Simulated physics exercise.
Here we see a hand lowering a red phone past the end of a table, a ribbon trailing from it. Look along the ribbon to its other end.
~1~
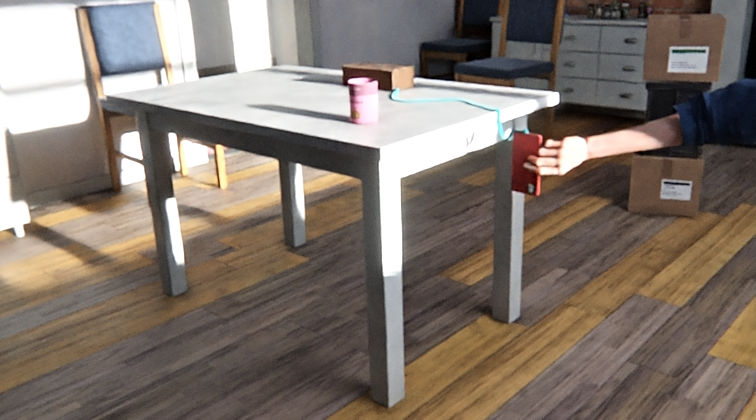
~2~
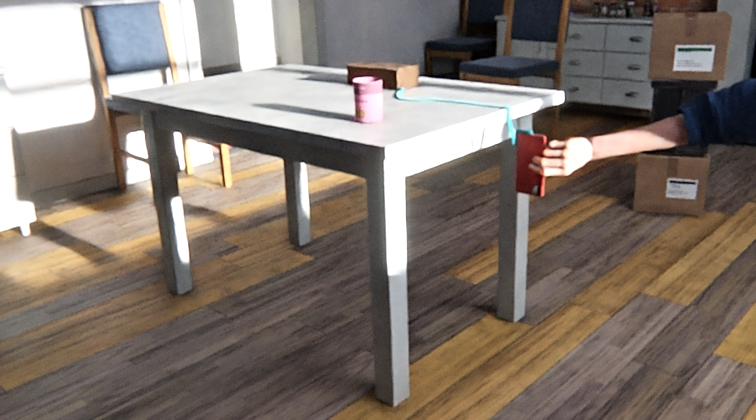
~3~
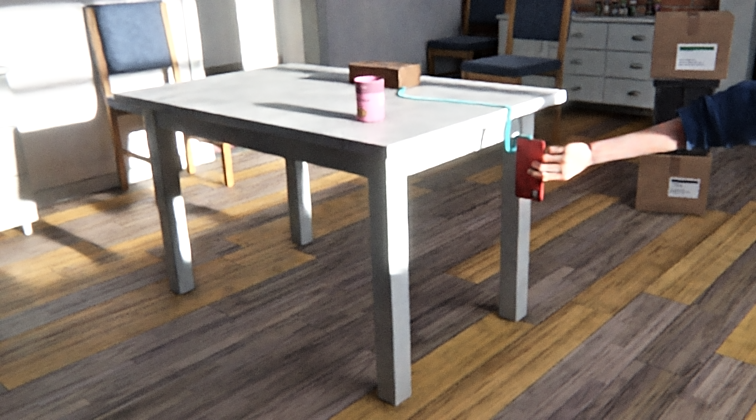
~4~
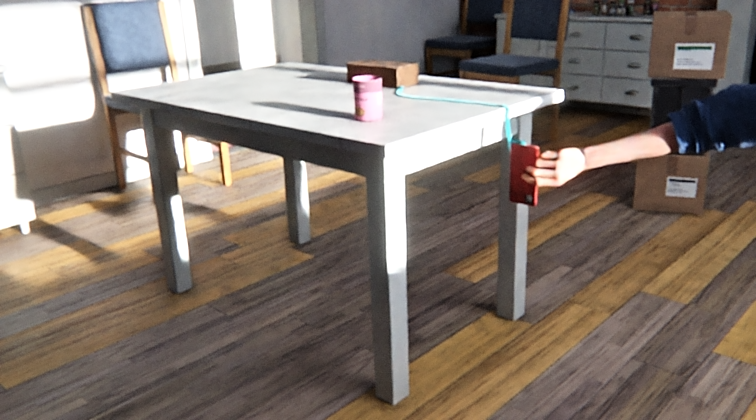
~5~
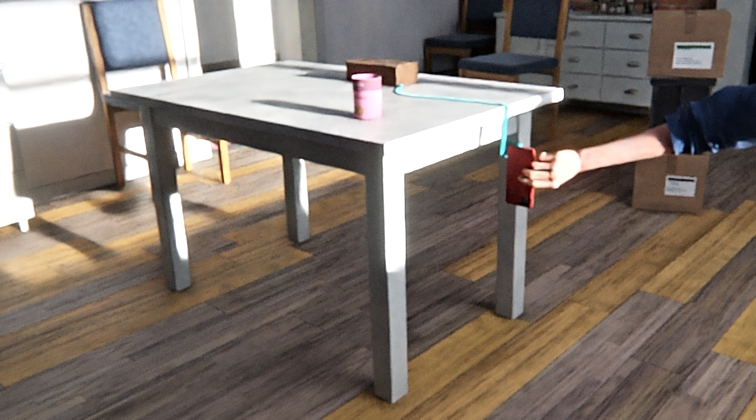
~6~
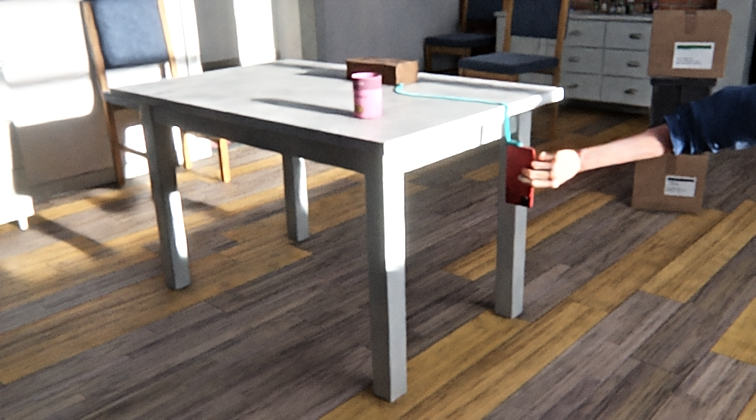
A hand held a red phone beside the right end of a pale table, lowering it slightly as a teal ribbon trailed back across the tabletop to a brick near a pink cup.
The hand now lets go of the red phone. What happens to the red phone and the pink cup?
By the end the red phone has stayed suspended, and the pink cup has held its position.
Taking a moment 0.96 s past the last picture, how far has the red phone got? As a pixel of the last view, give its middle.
It is somewhere near (523, 218).
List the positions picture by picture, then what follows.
Red phone (526, 164); brick (377, 66); pink cup (363, 81), in the first picture.
Red phone (530, 165), in the second picture.
Red phone (529, 170), in the third picture.
Red phone (524, 175); ribbon through (413, 97) (470, 102), in the fourth picture.
Red phone (520, 177); ribbon through (412, 96) (469, 101), in the fifth picture.
Red phone (519, 176); brick (381, 60); pink cup (366, 76); ribbon tied to the brick, with little slack, in the sixth picture.
Then, 0.96 s on from there, phone off the ground near (523, 218); brick in place; cup in place.
Then, 1.80 s on from there, phone off the ground near (487, 220); brick shifted a little; cup in place.
In the end, phone off the ground near (509, 224); brick shifted a little; cup in place. The red phone ends up dangling and the pink cup keeps its place.
